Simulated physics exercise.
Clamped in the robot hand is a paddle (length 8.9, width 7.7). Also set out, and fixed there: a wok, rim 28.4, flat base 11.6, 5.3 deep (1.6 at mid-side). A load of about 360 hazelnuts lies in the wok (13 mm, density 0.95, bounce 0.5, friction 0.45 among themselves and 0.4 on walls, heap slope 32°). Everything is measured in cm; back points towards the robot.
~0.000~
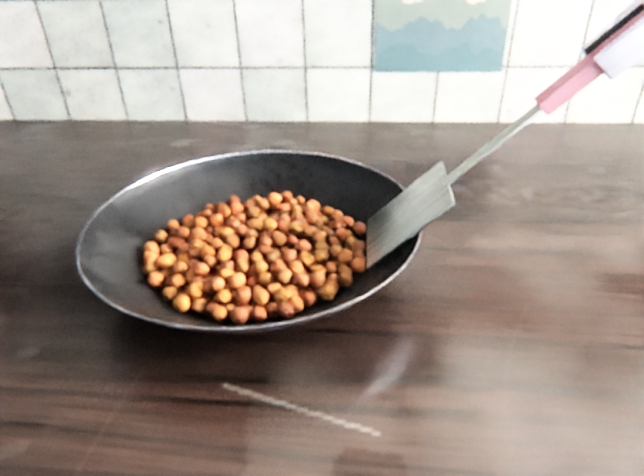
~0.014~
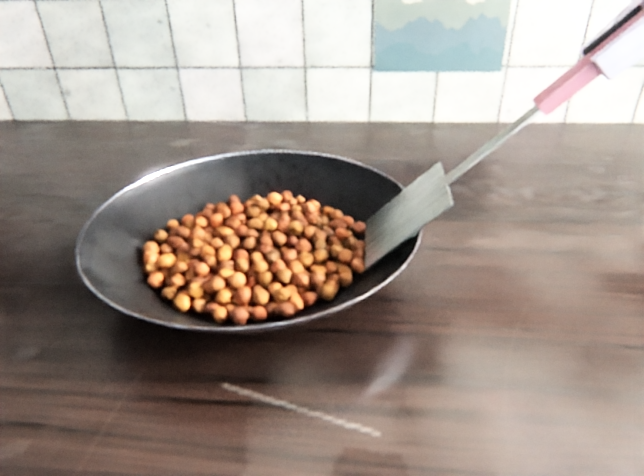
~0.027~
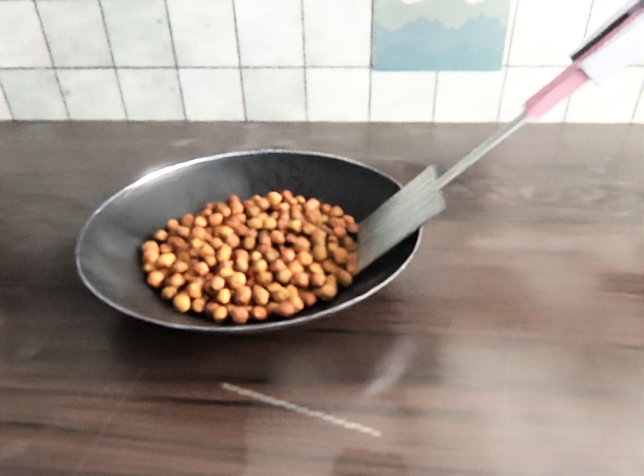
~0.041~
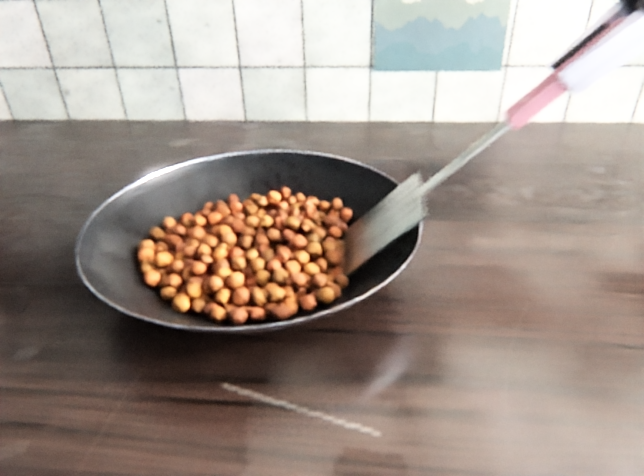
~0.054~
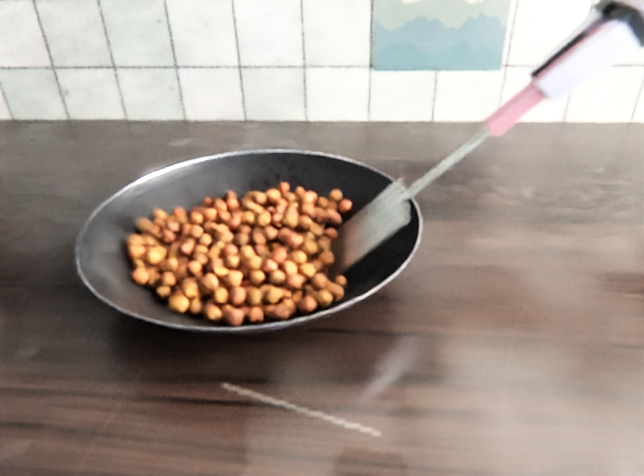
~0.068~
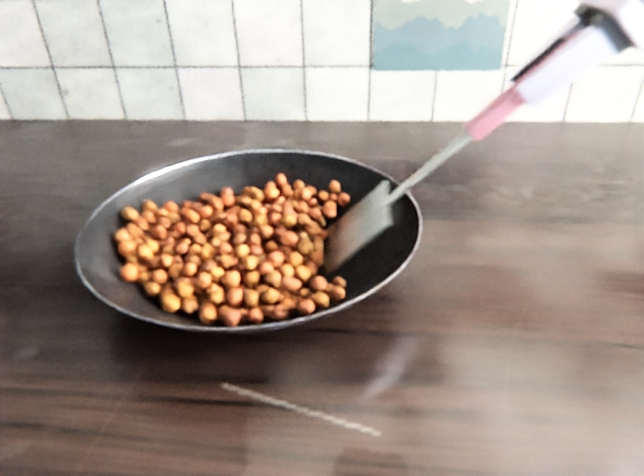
A robot arm pushes hazelnuts leftward across a dark wok with a flat metal paddle.
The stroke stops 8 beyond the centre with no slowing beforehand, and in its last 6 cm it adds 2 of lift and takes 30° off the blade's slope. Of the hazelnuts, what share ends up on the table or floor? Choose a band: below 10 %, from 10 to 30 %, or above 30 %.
From 10 to 30 %.
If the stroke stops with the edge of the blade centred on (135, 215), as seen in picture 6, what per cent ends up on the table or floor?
I'd estimate about 35 per cent.
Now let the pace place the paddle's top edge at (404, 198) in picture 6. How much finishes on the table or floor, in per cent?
10 %.
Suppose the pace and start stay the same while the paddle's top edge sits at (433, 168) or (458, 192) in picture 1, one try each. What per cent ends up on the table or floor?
Some 15 per cent, then some 15 per cent.
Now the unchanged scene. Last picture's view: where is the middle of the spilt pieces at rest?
I'd place it close to (43, 247).
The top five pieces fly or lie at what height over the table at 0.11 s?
Roughly 6 cm.
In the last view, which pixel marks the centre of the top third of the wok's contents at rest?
The middle lies somewhere around (153, 231).
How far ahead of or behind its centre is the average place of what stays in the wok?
It sits near 4.0 centimetres ahead of centre.
After 0.11 s, sloping 45°, highest piece 7 above the table; 359 in the wok, 1 on the blade or in flight.
After 0.16 s, sloping 36°, highest piece 8 above the table; 356 in the wok, 4 on the blade or in flight.
After 0.38 s, sloping 15°, highest piece 7 above the table; 313 in the wok, 32 on the table or floor, 15 on the blade or in flight.
After 1.43 s, sloping 15°, highest piece 6 above the table; 311 in the wok, 49 on the table or floor.
In the end, 311 in the wok, 49 on the table or floor. That is 14 % on the table or floor.
